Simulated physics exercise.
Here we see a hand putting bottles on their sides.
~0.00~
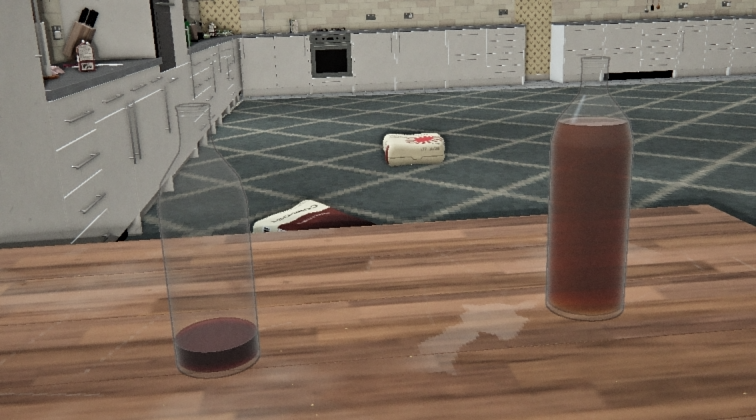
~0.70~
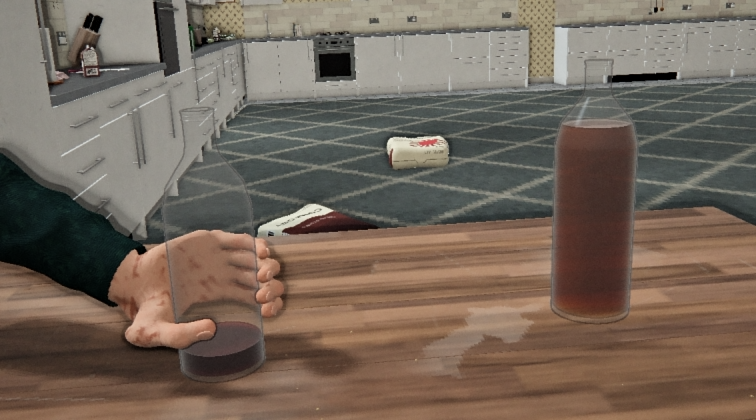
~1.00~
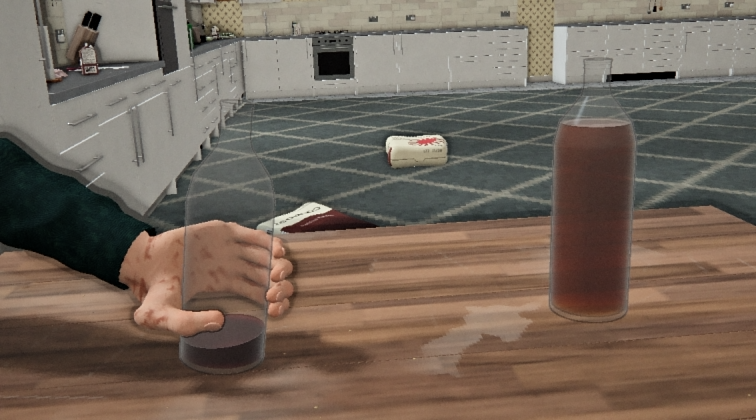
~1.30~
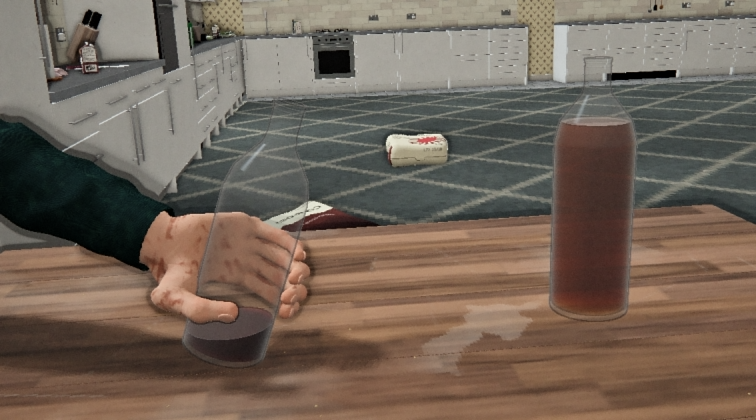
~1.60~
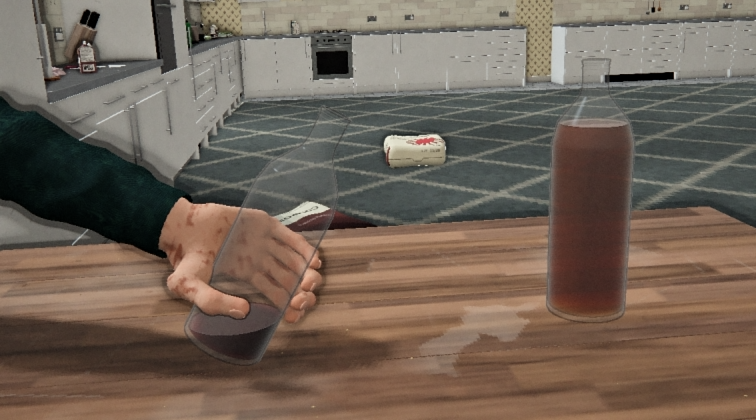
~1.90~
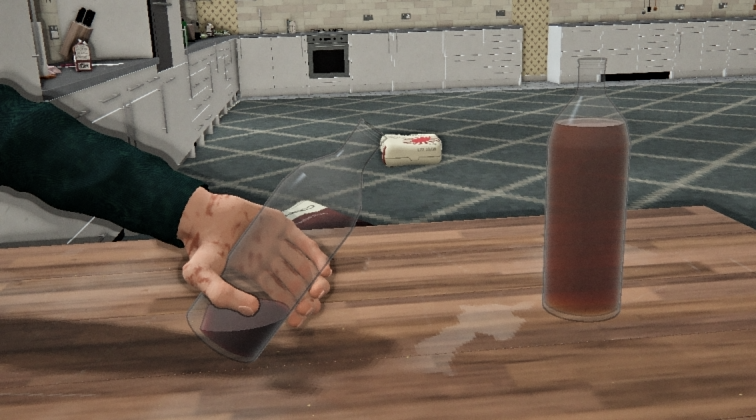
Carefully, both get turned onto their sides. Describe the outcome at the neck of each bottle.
Left: The contents stay inside. Right: The contents come out.
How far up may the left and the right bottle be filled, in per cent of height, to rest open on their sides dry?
In order, the limits are 24 % and 28 %.
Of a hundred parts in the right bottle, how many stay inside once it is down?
I reckon close to 35 per cent is held back.
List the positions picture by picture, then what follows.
Both stand upright; left bottle (206, 234) nearly empty, open; right bottle (590, 184) about three quarters full, open, in the first frame.
A hand takes the left bottle; left bottle nearly empty, surface at (221, 339); right bottle about three quarters full, surface at (597, 124), in the second frame.
The left bottle is going over; left bottle (230, 231) nearly empty; right bottle (593, 186) about three quarters full, in the third frame.
The left bottle is going over; left bottle nearly empty, surface at (230, 323); right bottle about three quarters full, surface at (596, 122), in the fourth frame.
The left bottle is going over; left bottle (280, 228) tipped 30°; right bottle (591, 186) about three quarters full, in the fifth frame.
The left bottle is going over; left bottle (299, 231) tipped 40°, open; right bottle about three quarters full, surface at (590, 123), open, in the sixth frame.
After 2.6 s, the left bottle is nearly down; left bottle, nothing comes out.
After 3.6 s, the left bottle lies flat; left bottle, nothing comes out.
After 6.5 s, both lie flat; left bottle, nothing comes out; right bottle, it is running out of the neck.
